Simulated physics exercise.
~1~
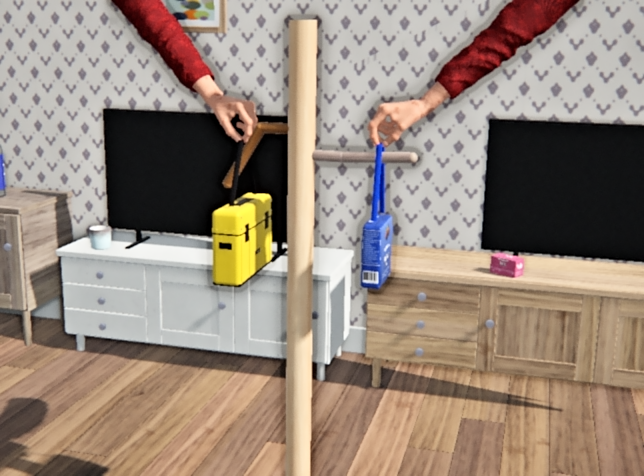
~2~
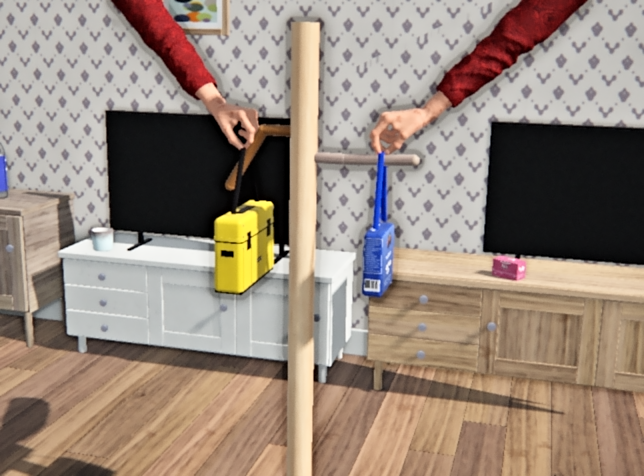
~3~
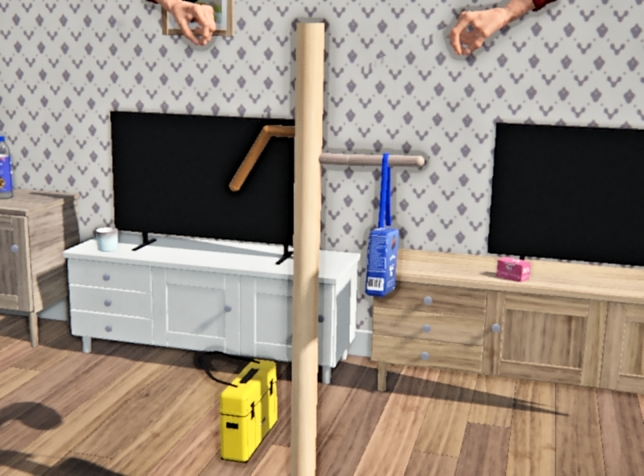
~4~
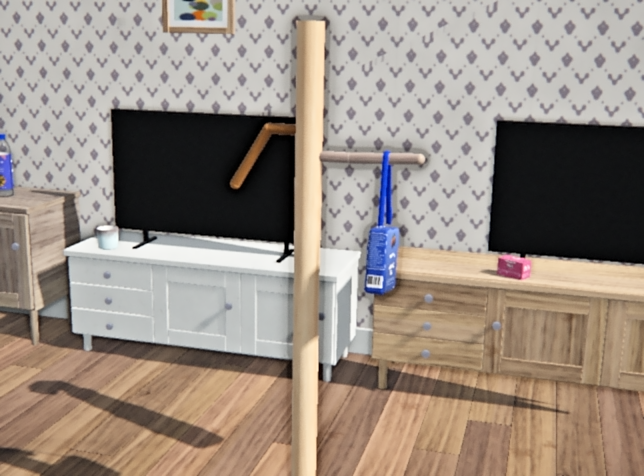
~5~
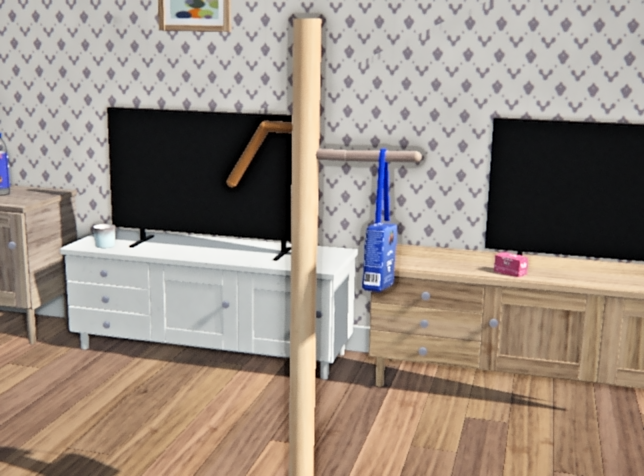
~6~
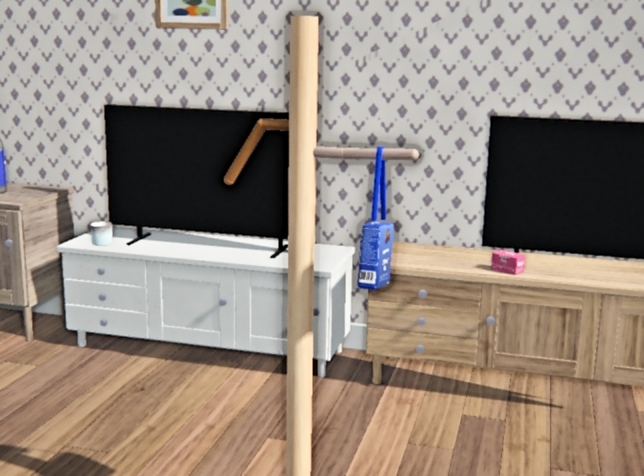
At first, two red-sleeved hands hold a yellow case and a blue pouch by their loops at the two pegs of a wooden post, in a room with televisions on cabinets. The left peg bends downward, while the right one sticks out nearly level. The hands lower the items slightly, then let go and draw back. The yellow case slips off the left peg and drops toward the wooden floor, then passes out of view below. The blue pouch stays on the right peg, leaning slightly, and is still hanging there at the end beside the empty left peg.
